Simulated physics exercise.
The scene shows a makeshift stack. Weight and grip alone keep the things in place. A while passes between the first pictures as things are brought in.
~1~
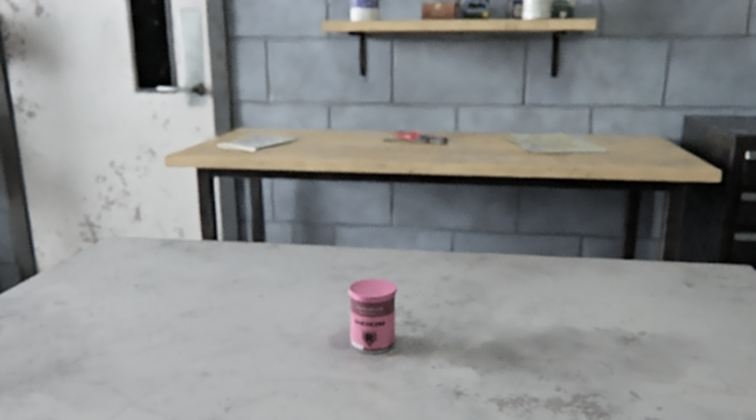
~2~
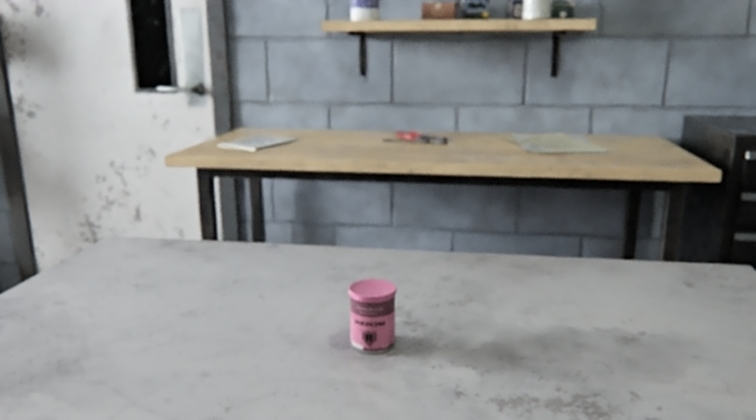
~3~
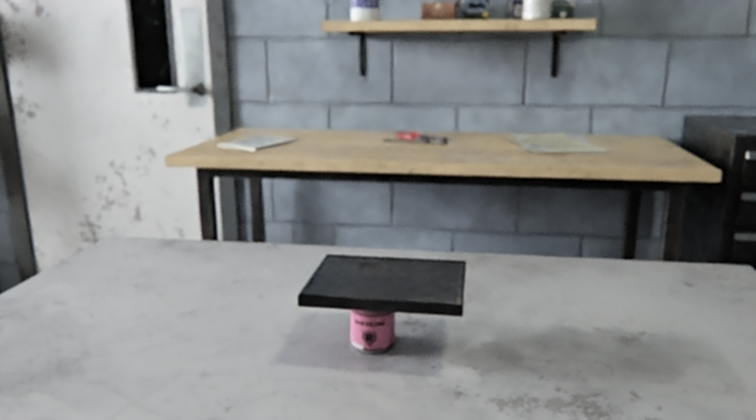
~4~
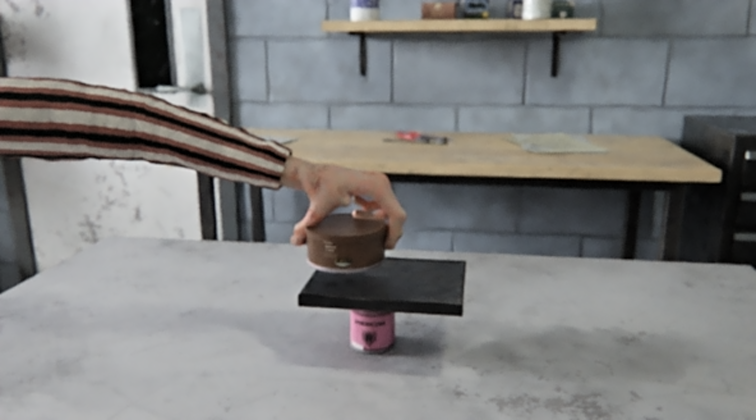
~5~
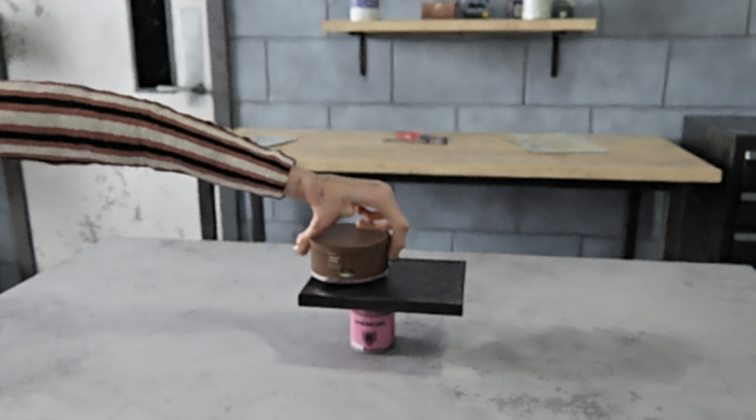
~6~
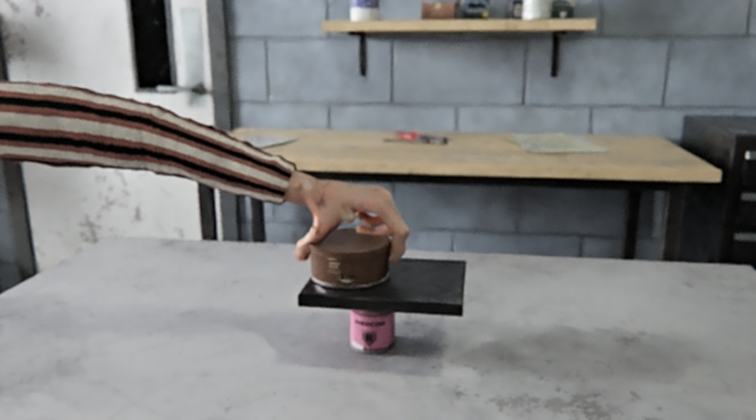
A hand lowers a brown tub onto a black lid resting on a pink can.
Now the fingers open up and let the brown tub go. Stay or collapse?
Will stay.
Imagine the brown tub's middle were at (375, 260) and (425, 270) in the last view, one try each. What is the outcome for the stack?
The stack remains upright with the first try and topples over with the second.
Then, 0.20 s after the last picture, nothing has stirred.
Then, 0.40 s after the last picture, brown tub resting near (350, 258).
At rest, all 3 in place. Seen from the same camera at the end, brown tub near (350, 258). The stack holds.
